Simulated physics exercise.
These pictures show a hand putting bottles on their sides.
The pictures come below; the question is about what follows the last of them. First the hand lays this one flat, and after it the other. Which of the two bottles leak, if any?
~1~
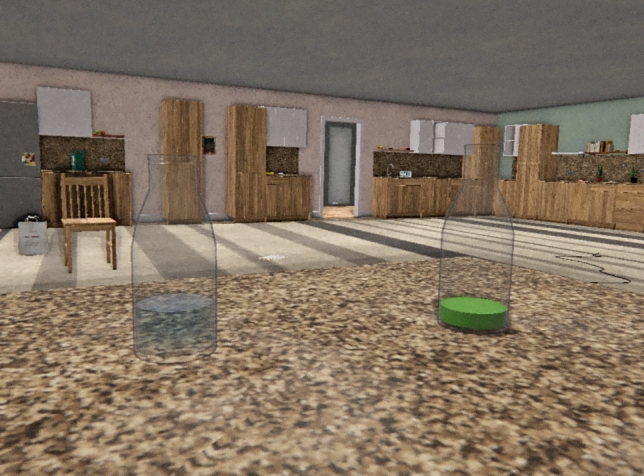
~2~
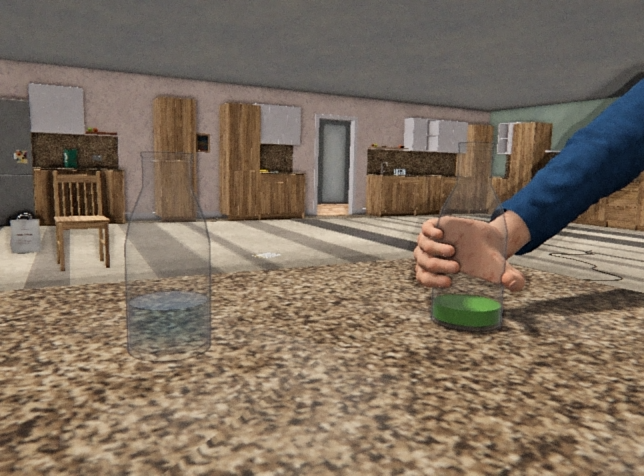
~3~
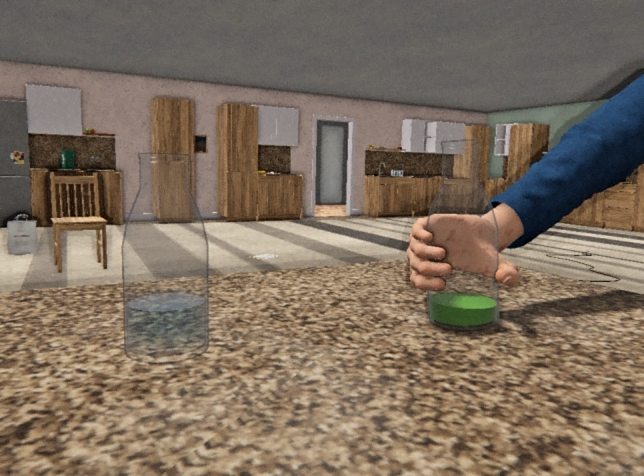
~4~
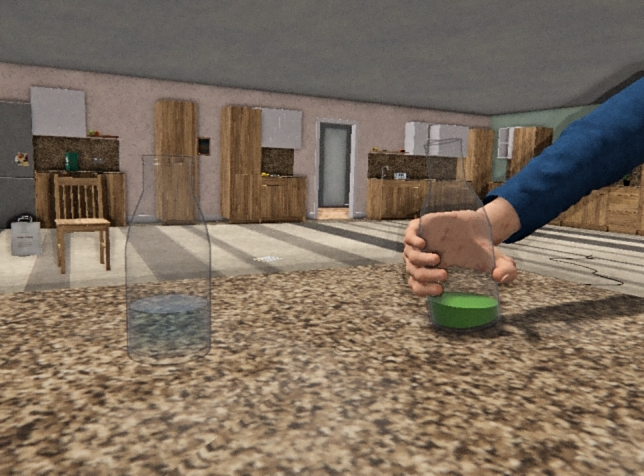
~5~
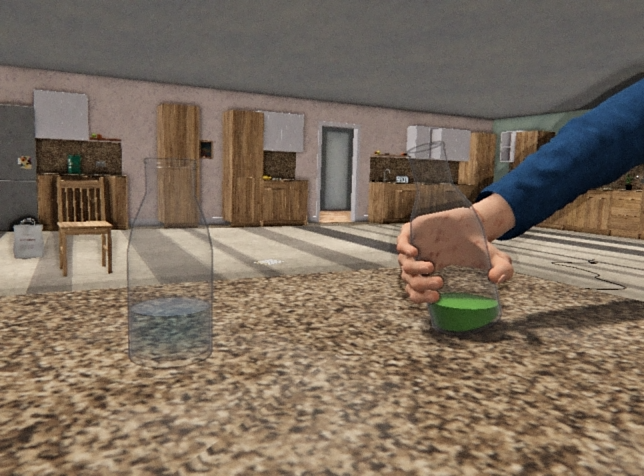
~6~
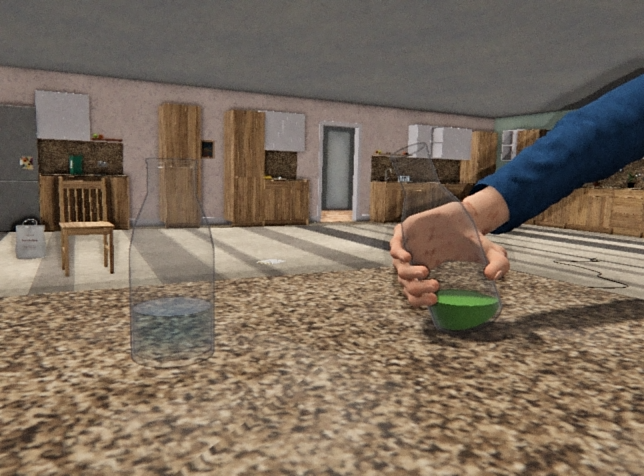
Left bottle: Leaks; right bottle: No leak.
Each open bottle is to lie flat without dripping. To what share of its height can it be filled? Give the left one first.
14 and 16 in a hundred.
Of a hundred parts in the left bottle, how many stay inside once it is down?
Roughly 65 in a hundred is kept.
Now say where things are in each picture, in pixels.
The first frame shows both stand upright; right bottle (478, 234) nearly empty, open; left bottle (175, 251) about a quarter full, open.
The second frame shows a hand takes the right bottle; right bottle nearly empty, surface at (467, 303); left bottle about a quarter full, surface at (169, 301).
The third frame shows the right bottle tips; right bottle (461, 229) nearly empty; left bottle (166, 250) about a quarter full.
The fourth frame shows the right bottle tips; right bottle nearly empty, surface at (463, 300); left bottle about a quarter full, surface at (169, 304).
The fifth frame shows the right bottle tips; right bottle (446, 234) tipped 20°; left bottle (171, 255) about a quarter full.
The sixth frame shows the right bottle tips; right bottle (438, 235) tipped 30°, open; left bottle about a quarter full, surface at (173, 307), open.
Shortly, the right bottle is nearly down; right bottle, no leak.
Then, the right bottle lies flat; right bottle, no leak.
At the finish, both lie flat; right bottle, no leak; left bottle, it leaks.
